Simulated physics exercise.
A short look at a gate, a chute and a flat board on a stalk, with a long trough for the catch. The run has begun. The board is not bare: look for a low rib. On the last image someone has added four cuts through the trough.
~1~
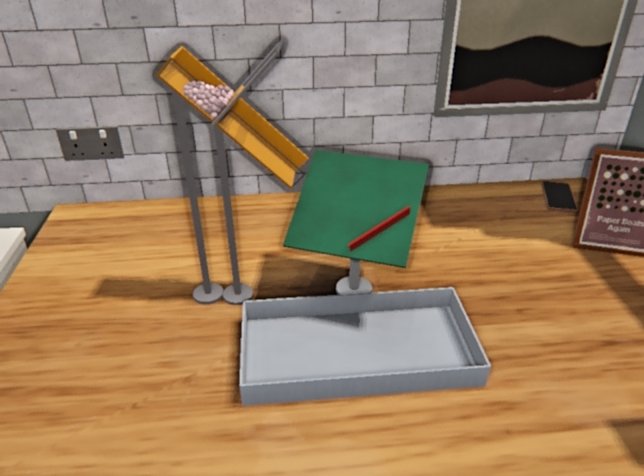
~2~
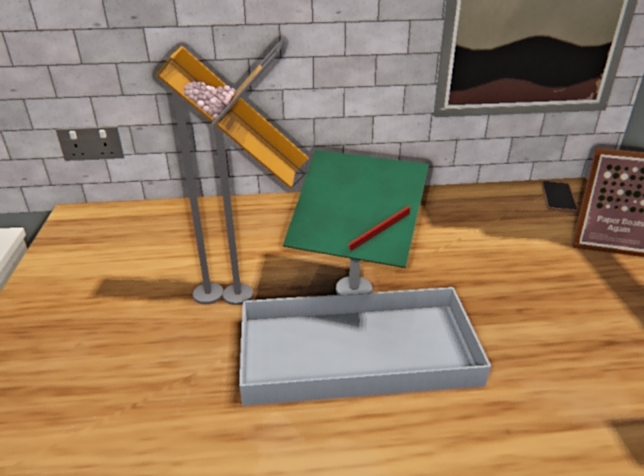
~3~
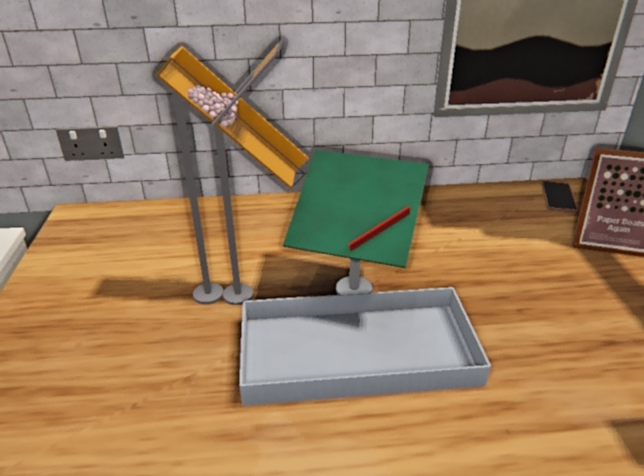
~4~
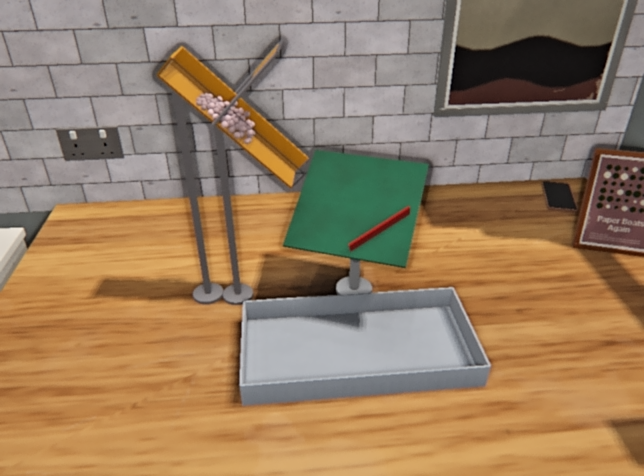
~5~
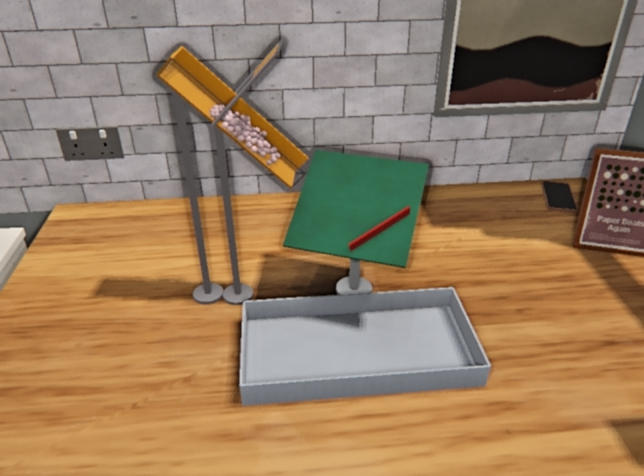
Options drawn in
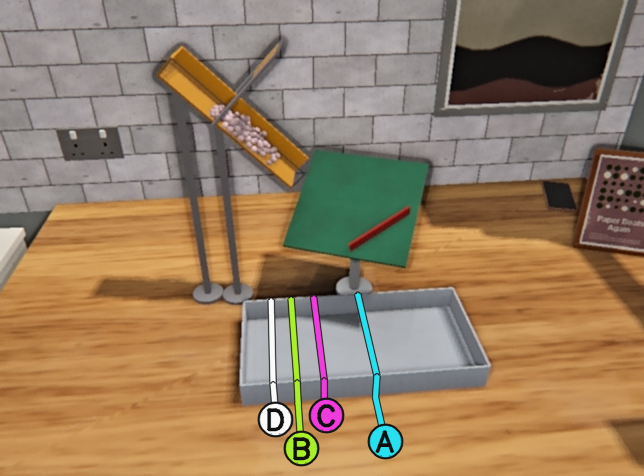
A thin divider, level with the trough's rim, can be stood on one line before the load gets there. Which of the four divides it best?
C works best here.
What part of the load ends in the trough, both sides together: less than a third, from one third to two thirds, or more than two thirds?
More than two thirds.
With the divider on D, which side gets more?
Right.
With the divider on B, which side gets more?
The right side.
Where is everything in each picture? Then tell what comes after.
In the first frame, load behind the gate at (209, 97), sugar pearls; lip of the chute at (293, 180), sloping fairly steeply.
In the second frame, middle of the board at (357, 204), tilted fairly steeply; middle of its low edge at (342, 256); of its high edge at (370, 157).
In the third frame, front corners of the trough at (241, 385) and (490, 366), empty; front of the load at (235, 116).
In the fourth frame, middle of the load at (231, 113); its front at (252, 134), about a third of the way to the lip; rib from (410, 207) to (349, 245).
In the fifth frame, middle of the load at (249, 130); its front at (276, 155), about two thirds of the way to the lip.
On the marked copy, line A crosses the front rim at (376, 375); line B crosses the front rim at (297, 381); line C crosses the front rim at (324, 379); line D crosses the front rim at (273, 383).
If A is chosen, of what is caught, nearly all on the left of the divider, a small part on the right.
If B is chosen, of what is caught, a small part on the left of the divider, nearly all on the right.
If C is chosen, of what is caught, about half on the left of the divider, about half on the right.
If D is chosen, of what is caught, a small part on the left of the divider, nearly all on the right.
